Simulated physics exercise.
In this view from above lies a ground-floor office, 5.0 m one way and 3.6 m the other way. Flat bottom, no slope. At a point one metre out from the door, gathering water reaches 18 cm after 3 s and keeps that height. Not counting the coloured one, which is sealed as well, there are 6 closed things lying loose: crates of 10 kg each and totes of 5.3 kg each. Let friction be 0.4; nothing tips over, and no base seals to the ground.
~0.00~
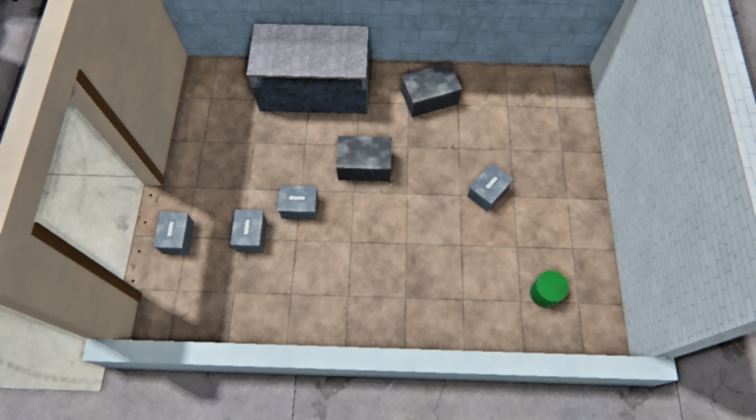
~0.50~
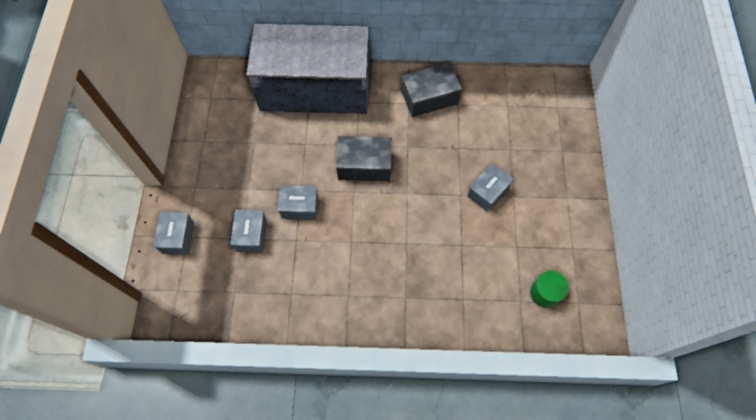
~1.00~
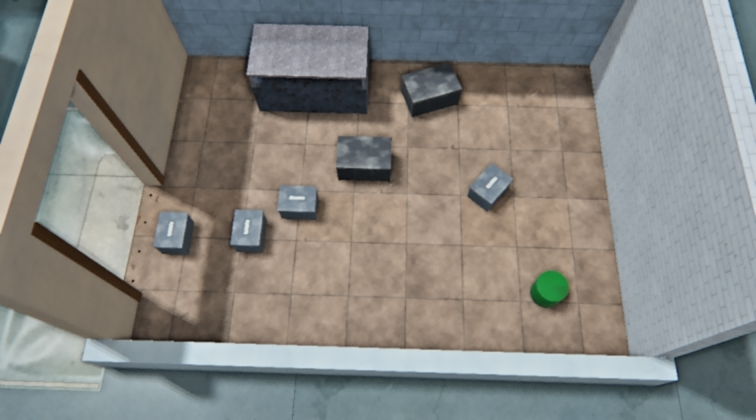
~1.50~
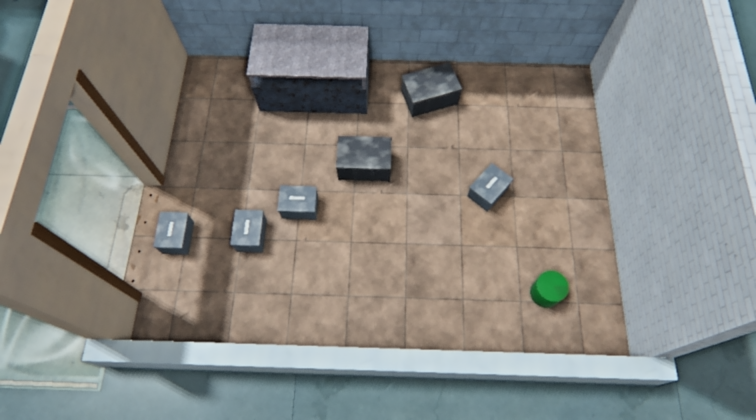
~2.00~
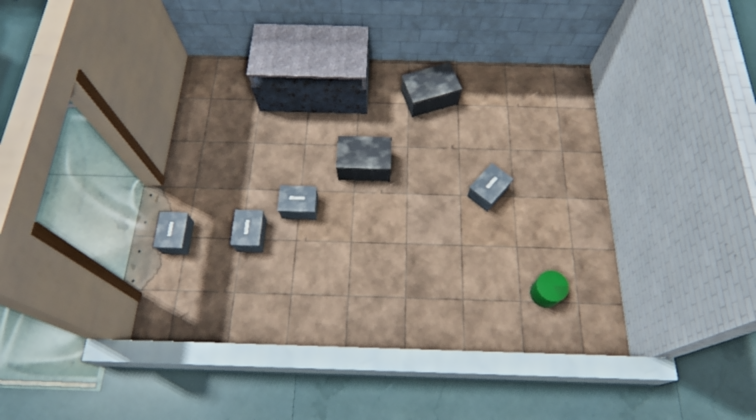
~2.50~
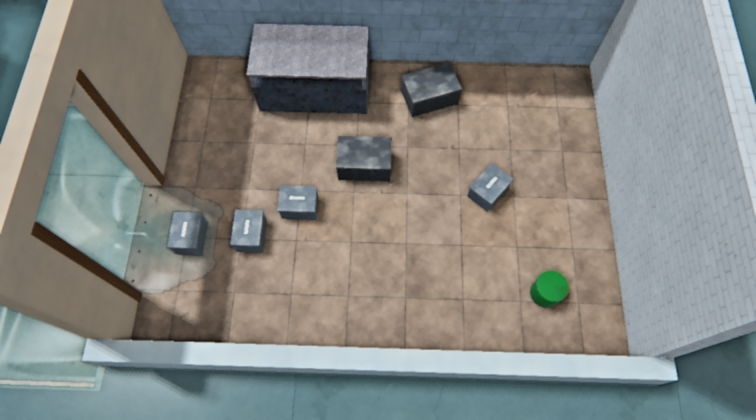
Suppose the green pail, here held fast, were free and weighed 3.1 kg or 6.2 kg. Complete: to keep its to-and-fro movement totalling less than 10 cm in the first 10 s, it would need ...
It would need more than either mass.
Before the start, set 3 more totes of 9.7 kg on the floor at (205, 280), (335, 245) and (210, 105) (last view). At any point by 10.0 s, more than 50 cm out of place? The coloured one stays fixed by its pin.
Above the mark, above the mark, below the mark.
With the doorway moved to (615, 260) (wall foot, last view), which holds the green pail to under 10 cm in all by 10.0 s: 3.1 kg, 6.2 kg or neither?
Result: Neither option suffices.
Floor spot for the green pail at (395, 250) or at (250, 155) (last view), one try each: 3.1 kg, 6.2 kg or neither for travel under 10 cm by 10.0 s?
Respectively, neither option succeeds and the heavy option is needed.
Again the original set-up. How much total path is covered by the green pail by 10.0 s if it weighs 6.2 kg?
100 cm or so in all.
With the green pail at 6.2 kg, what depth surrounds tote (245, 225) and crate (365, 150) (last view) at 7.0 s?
Around 5 cm and 3 cm.
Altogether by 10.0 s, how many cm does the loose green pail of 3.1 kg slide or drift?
It covers about 200 cm altogether.
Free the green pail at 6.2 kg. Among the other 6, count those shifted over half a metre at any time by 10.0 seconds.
I make that 5.
After 3.5 s the green pail would be 0 cm from its start with 3.1 kg and 0 cm from its start with 6.2 kg; 0 cm of water round it then.
After 4.5 s the green pail would be 0 cm from its start with 3.1 kg and 0 cm from its start with 6.2 kg; 0 cm of water round it then.
After 7.0 s the green pail would be 55 cm from its start with 3.1 kg and 21 cm from its start with 6.2 kg; 3 cm of water round it then.
After 10.0 s the green pail would be 202 cm from its start with 3.1 kg and 68 cm from its start with 6.2 kg; 11 cm of water round it then.
